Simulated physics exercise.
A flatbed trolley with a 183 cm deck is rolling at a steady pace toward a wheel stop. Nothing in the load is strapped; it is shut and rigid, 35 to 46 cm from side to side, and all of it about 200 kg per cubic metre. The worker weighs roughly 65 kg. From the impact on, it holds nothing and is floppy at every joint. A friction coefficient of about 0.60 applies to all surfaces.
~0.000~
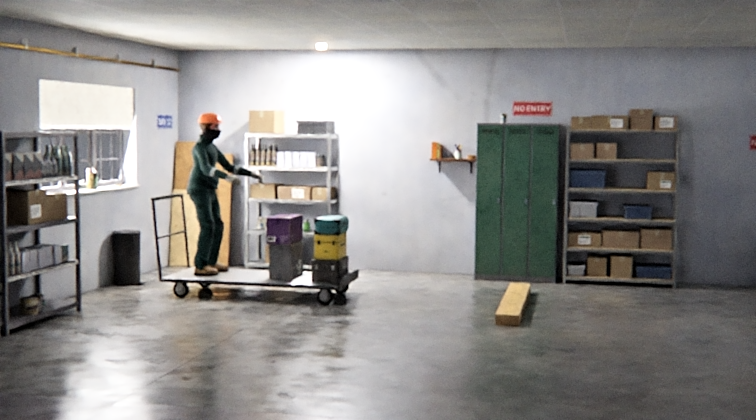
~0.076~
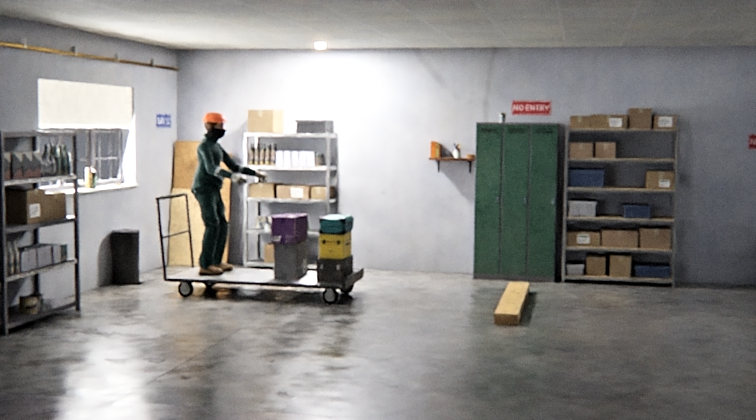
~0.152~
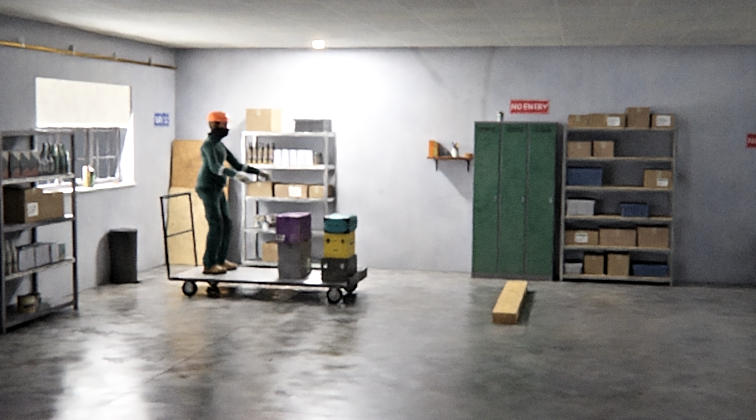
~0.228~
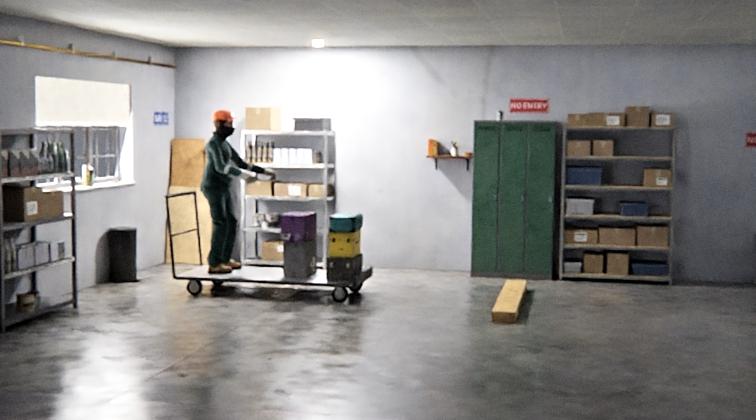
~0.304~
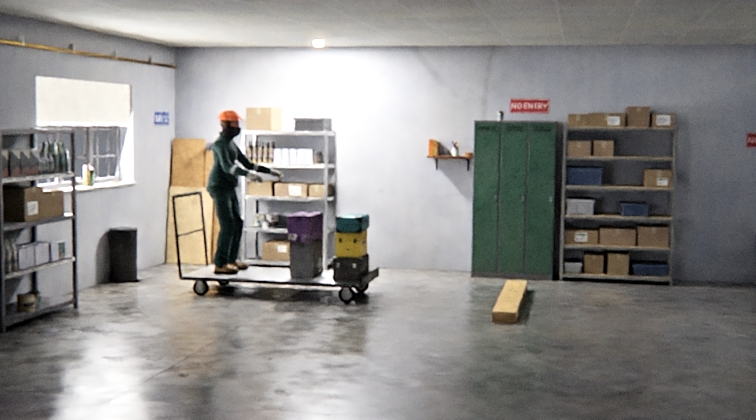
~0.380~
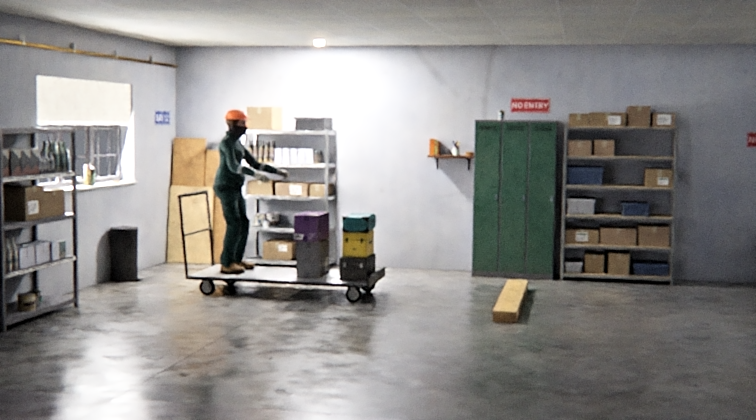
Flatbed trolley rolling slowly to the right across a storeroom floor, carrying stacked boxes and a standing figure in an orange helmet.
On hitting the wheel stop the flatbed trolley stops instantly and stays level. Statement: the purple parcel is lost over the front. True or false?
False.
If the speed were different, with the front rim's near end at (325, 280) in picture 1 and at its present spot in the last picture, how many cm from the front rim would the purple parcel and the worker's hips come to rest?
So the purple one ends up 10 cm ahead of the front rim, while the hips settle 130 cm behind it.
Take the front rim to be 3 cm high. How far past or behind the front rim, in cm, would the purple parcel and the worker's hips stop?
Purple 20 behind, hips 130 behind.
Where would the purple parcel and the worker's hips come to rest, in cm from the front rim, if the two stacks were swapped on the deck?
In that case the purple one ends 20 cm behind the front rim and the hips 130 cm behind it.
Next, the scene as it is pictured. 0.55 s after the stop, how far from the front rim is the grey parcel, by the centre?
About 65 cm behind the rim.
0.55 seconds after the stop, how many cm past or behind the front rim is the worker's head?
80 cm behind it.
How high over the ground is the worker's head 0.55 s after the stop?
The head is some 80 cm up.
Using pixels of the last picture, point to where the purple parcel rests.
Roughly pixel (478, 235).
After 2.00 s the deck stops.
After 2.25 s the purple parcel is 58 cm behind the rim, tilted 10°, near (452, 230) in the last picture's view.
After 2.55 s the purple parcel is 62 cm behind the rim, tilted 5°, near (448, 230) in the last picture's view.
After 3.00 s the purple parcel is 33 cm behind the rim, tilted 20°, near (478, 230) in the last picture's view.
By 4.3 s, past the rim, teal suitcase; behind it, grey parcel, purple parcel, yellow toolbox, black toolbox and the worker's hips.
